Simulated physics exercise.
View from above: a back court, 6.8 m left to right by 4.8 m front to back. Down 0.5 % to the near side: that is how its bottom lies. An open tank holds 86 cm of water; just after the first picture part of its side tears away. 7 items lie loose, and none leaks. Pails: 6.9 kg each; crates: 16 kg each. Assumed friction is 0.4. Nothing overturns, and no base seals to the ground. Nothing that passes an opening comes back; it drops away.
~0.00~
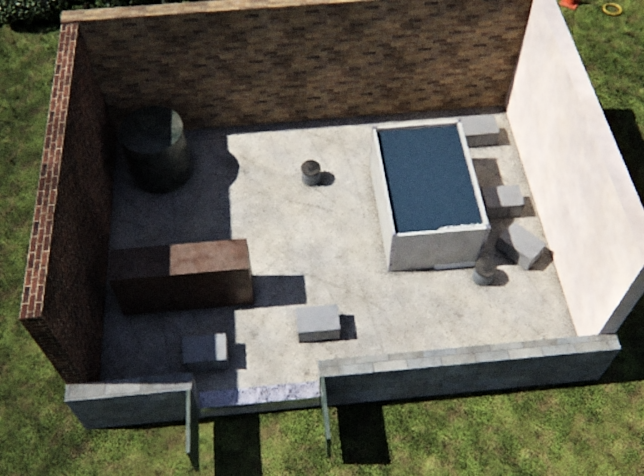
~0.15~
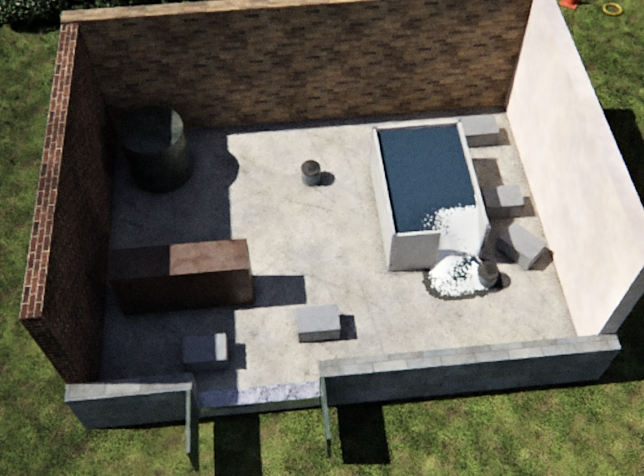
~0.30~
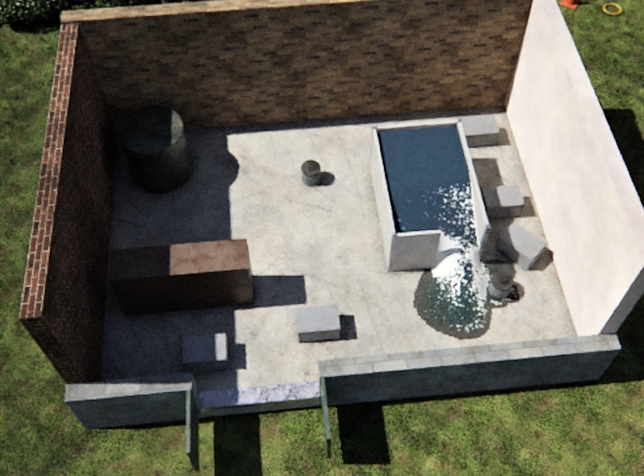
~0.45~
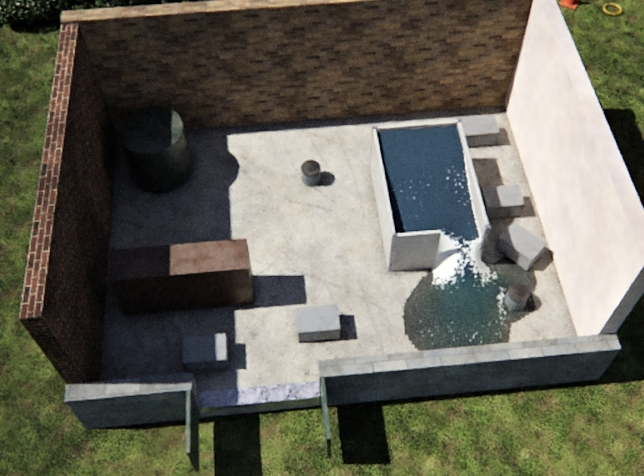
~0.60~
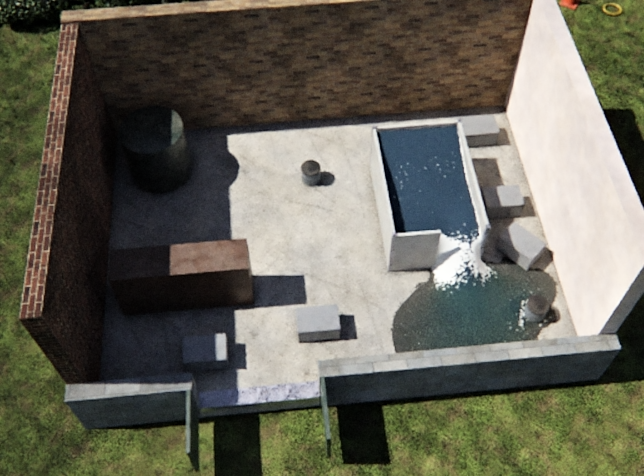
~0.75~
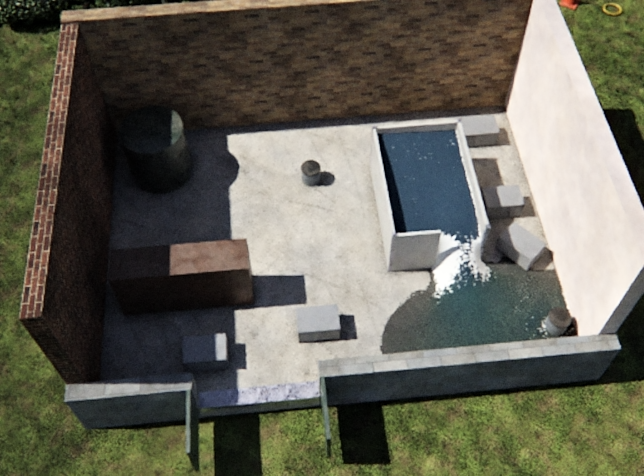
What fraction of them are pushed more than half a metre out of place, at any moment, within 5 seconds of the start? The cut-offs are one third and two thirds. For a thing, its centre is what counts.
The share is at least two thirds.
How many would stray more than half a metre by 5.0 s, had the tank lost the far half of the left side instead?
Count: 1.
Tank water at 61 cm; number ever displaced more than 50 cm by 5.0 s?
Count: 5.
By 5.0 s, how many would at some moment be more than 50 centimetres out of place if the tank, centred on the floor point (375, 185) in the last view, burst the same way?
Then 5 of them would.
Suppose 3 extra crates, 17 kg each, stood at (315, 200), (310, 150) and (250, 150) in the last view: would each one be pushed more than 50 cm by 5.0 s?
So it's stays below, then stays below, then stays below.
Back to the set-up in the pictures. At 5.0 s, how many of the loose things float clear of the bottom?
My tally comes to 3.
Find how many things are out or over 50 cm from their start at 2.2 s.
By my reckoning, 2.
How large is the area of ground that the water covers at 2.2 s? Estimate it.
Somewhere around 12 m2, roughly.
After 1.1 s 1 of 7 are over 50 cm from their spots; 1 afloat.
After 2.2 s 2 of 7 are over 50 cm from their spots; 1 afloat.
After 3.5 s 5 of 7 are over 50 cm from their spots; 4 afloat.
After 5.0 s 6 of 7 are over 50 cm from their spots, and 6 have been at some point; 3 afloat.
